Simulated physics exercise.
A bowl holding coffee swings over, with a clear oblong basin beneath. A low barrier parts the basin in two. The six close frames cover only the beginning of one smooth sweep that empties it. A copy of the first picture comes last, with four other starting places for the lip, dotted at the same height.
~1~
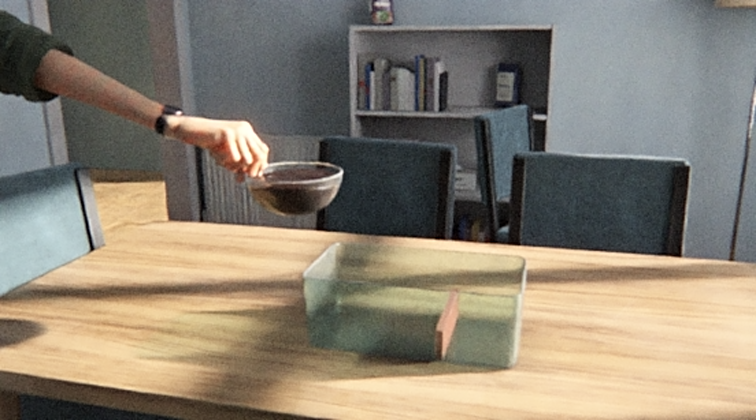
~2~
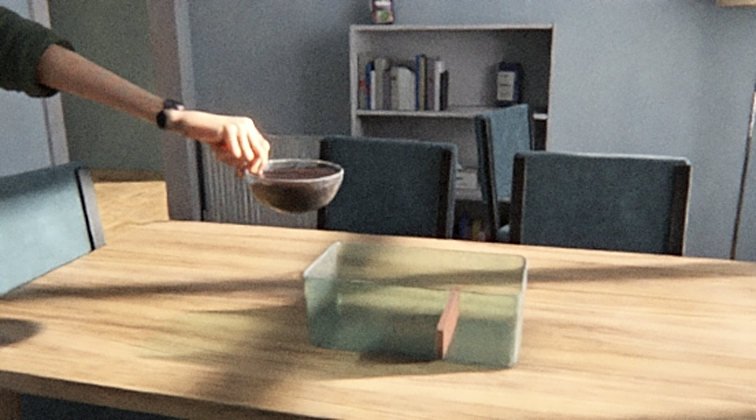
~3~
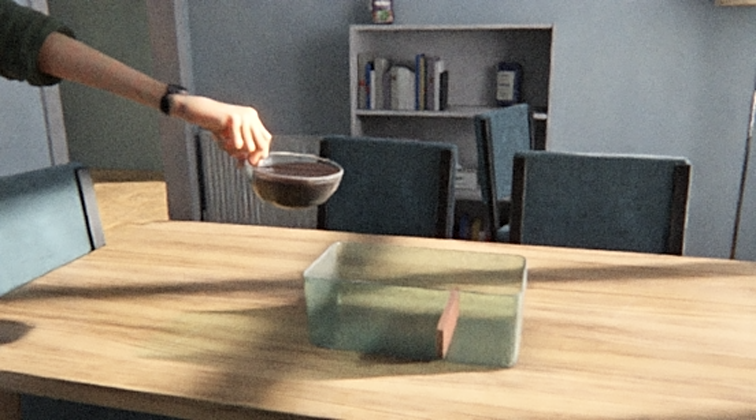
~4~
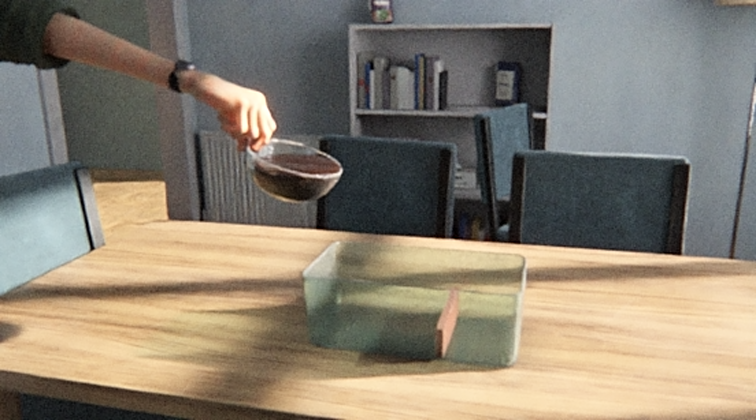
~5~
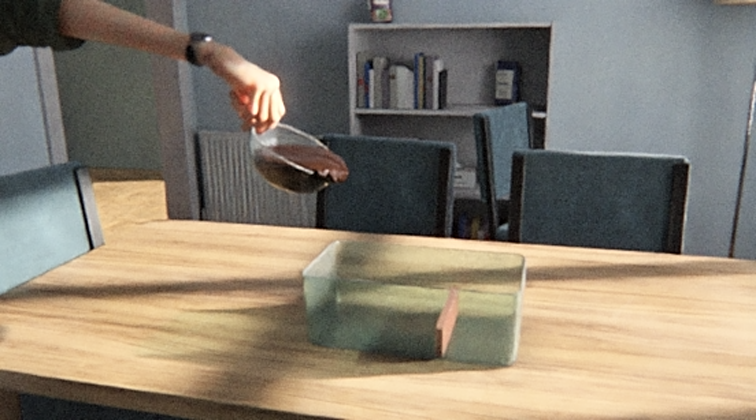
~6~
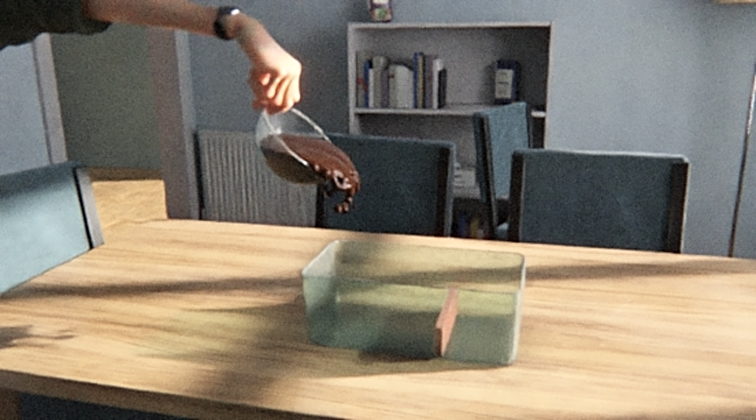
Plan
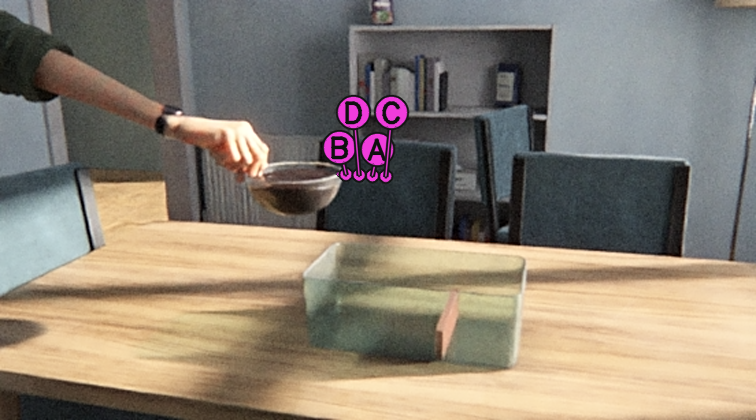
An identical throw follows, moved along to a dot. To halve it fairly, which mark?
Take A.
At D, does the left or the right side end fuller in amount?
The left side.
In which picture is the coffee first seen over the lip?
Picture 4.
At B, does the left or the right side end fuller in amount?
The left side.
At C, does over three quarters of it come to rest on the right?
No.
On the marked copy, A at (372, 175); B at (346, 174); C at (385, 176); D at (359, 175).
With A, about 46 % ends left of the wall and 49 % right of it; 5 % is lost outside.
With B, about 92 % ends left of the wall and 3 % right of it; 5 % is lost outside.
With C, about 27 % ends left of the wall and 68 % right of it; 5 % is lost outside.
With D, about 77 % ends left of the wall and 20 % right of it; 3 % is lost outside.
